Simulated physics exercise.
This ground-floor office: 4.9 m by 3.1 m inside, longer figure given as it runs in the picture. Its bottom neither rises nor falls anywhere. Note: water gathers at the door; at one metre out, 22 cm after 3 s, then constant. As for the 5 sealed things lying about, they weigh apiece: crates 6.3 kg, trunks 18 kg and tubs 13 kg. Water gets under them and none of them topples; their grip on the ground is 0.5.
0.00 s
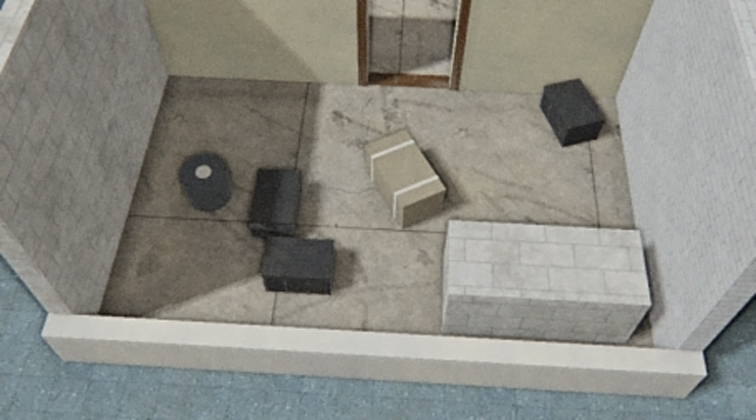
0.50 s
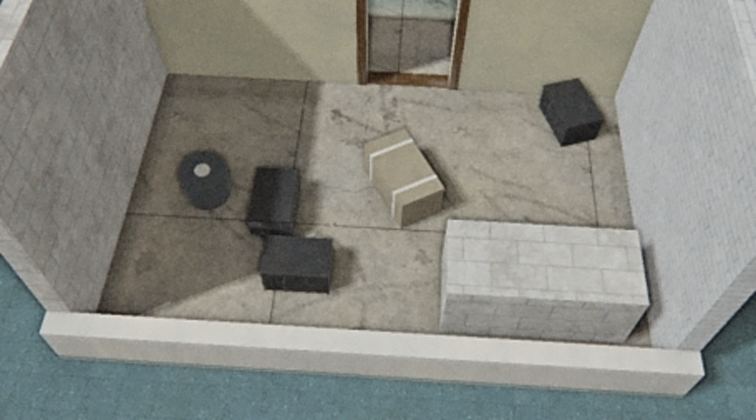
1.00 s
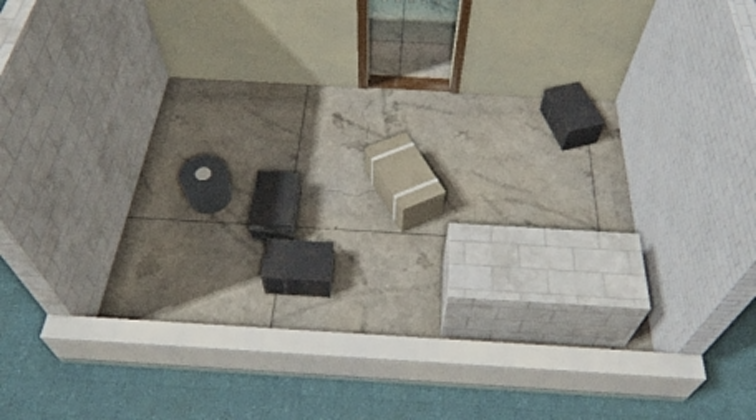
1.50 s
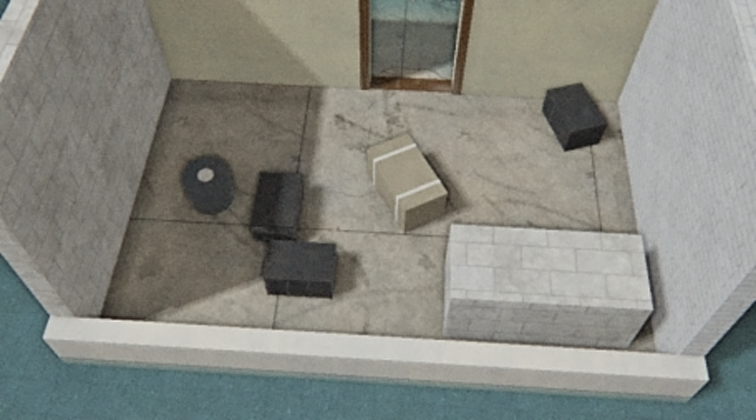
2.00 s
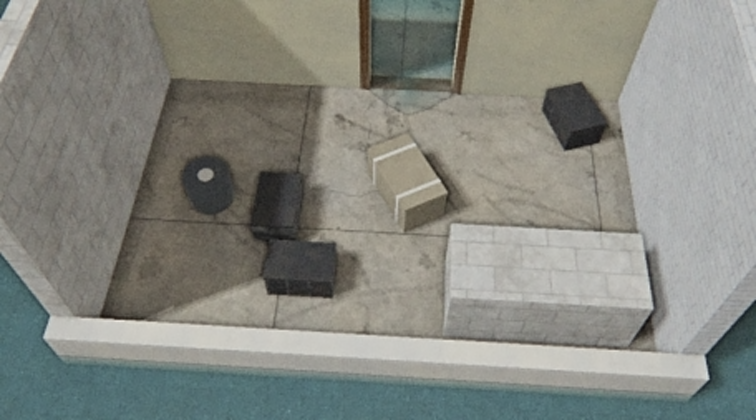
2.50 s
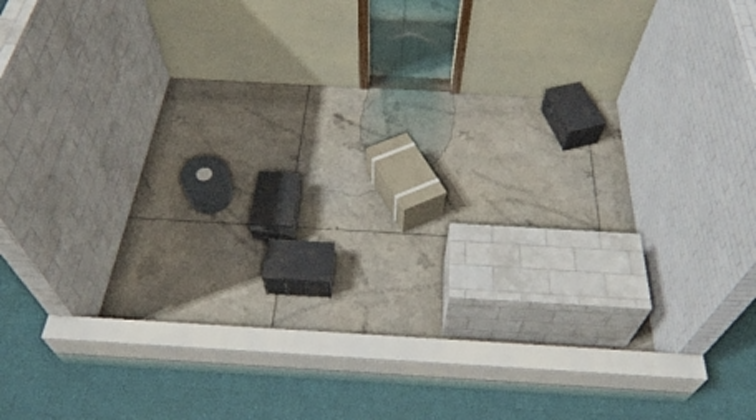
In a walled room with a stone-tiled floor, dark boxes, a strapped tan crate, a round dark tub and a long pale block stay still while water appears at the back doorway and spreads a short way across the floor.
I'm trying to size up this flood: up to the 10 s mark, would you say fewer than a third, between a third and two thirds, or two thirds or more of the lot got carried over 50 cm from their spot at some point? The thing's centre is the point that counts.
I would say two thirds or more of them.
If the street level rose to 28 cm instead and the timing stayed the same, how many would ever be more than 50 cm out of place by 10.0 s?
In that case 5 of them.
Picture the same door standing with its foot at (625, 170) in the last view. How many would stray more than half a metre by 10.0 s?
5.
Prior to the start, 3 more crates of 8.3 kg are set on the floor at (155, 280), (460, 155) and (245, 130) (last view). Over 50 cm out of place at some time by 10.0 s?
So, in the order asked, it's too far, too far and not far enough.
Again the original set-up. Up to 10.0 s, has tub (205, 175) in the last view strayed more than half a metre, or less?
It is below the mark.
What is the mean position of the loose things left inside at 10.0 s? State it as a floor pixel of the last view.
About (253, 189).
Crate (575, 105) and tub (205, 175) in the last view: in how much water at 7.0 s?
About 3 and 2 cm.
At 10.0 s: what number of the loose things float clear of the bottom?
My tally comes to 4.
After 3.5 s 0 of 5 are over 50 cm from their spots; 0 afloat.
After 4.5 s 1 of 5 are over 50 cm from their spots; 0 afloat.
After 7.0 s 3 of 5 are over 50 cm from their spots; 4 afloat.
After 10.0 s 4 of 5 are over 50 cm from their spots, and 4 have been at some point; 4 afloat.
